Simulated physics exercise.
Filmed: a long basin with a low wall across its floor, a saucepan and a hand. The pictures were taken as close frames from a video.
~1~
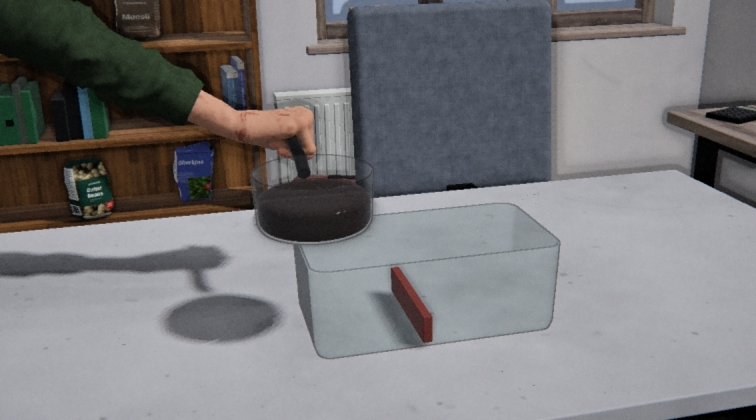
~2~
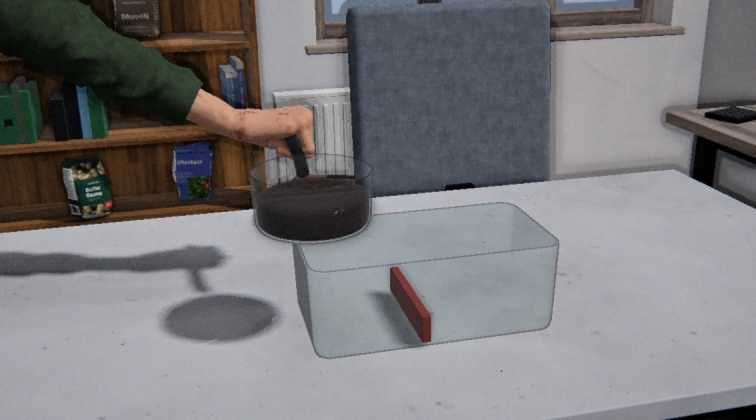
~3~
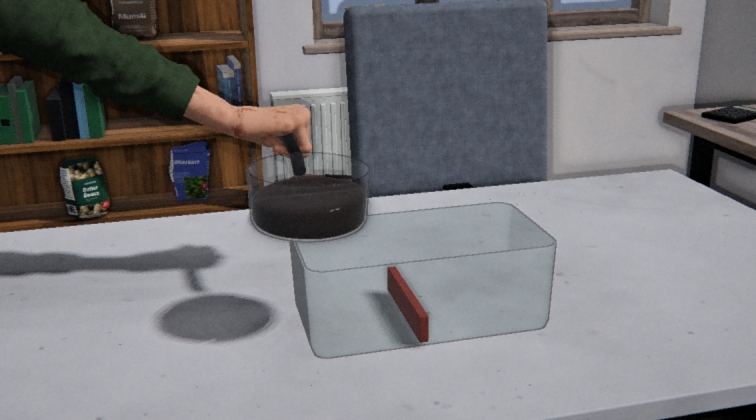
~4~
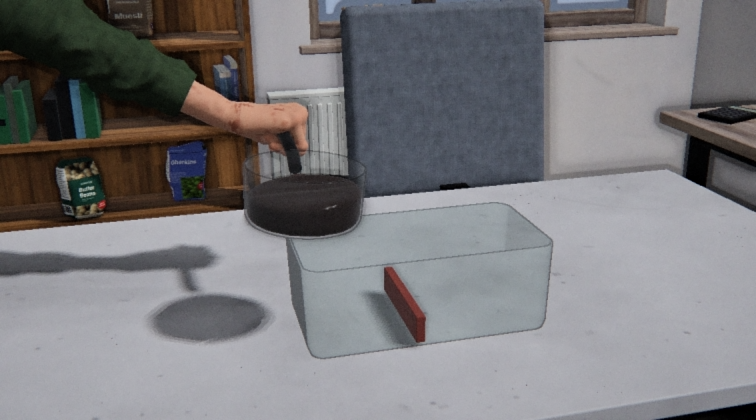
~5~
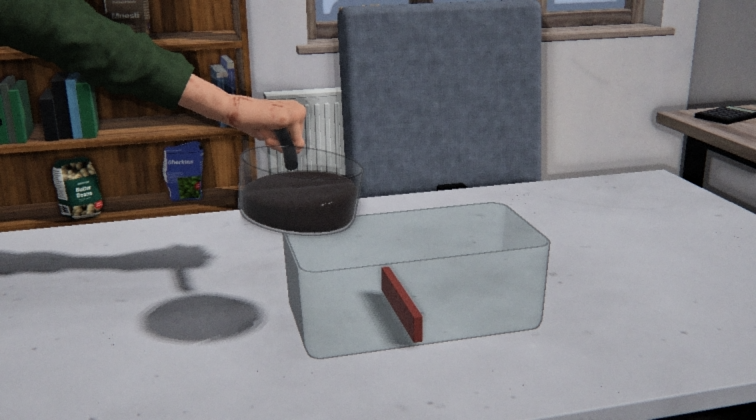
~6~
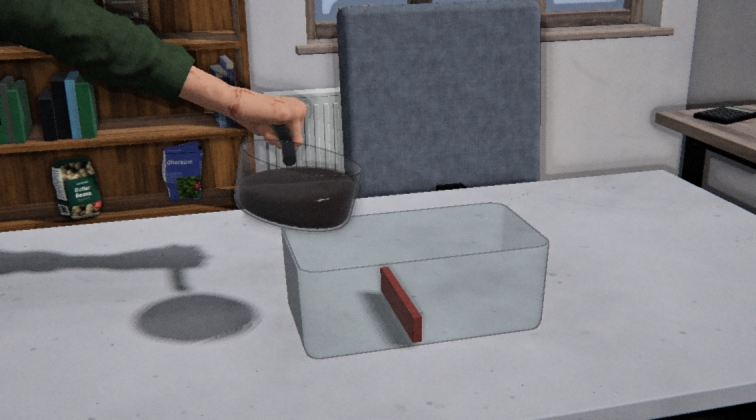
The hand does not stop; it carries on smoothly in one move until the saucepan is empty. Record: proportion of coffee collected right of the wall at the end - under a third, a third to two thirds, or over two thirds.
The share right of the wall falls into the top range, past two thirds.
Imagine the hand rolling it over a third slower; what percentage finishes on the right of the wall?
Close to 90 out of every hundred.
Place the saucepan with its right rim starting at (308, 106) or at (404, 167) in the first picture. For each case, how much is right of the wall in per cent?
Close to 45 % for the first start and close to 90 % for the second.
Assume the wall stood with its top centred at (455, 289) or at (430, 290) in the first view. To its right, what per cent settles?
In turn some 30 and 85 in a hundred.
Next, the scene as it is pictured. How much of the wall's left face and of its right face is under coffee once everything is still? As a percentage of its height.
Left side 10 percent, right side 50 percent.
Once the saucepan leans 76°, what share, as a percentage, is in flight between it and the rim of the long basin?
Roughly 35 in a hundred.
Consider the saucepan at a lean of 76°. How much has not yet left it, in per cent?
60 %.
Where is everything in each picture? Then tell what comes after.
It leans 0°; its right rim is at (371, 168); the coffee meets the walls at (256, 200) and (368, 191); the long basin's rim runs from (301, 249) to (536, 223); the wall's top is at (410, 291), in the first picture.
It leans 1°; its right rim is at (370, 167); the coffee meets the walls at (255, 200) and (367, 189), in the second picture.
It leans 2°; its right rim is at (367, 167); the coffee meets the walls at (252, 198) and (363, 187), in the third picture.
It leans 5°; its right rim is at (364, 167); the coffee meets the walls at (246, 196) and (359, 184), in the fourth picture.
It leans 9°; its right rim is at (361, 168); the coffee meets the walls at (241, 192) and (355, 181), in the fifth picture.
It leans 14°; its right rim is at (360, 168); the coffee meets the walls at (238, 187) and (353, 178), in the sixth picture.
A moment on, the saucepan is tipped on its side and 61 per cent is still to pour, 2 is left of the wall and 2 right of it.
Next, the saucepan is tipped right over and 7 per cent is still to pour, 5 is left of the wall and 74 right of it.
Then the saucepan is tipped right over and 0 per cent is still to pour, 8 is left of the wall and 91 right of it.
Later the saucepan is tipped right over and 0 per cent is still to pour, 8 is left of the wall and 91 right of it.
At rest 8 per cent lies left of the wall, 91 right of it and 1 outside.
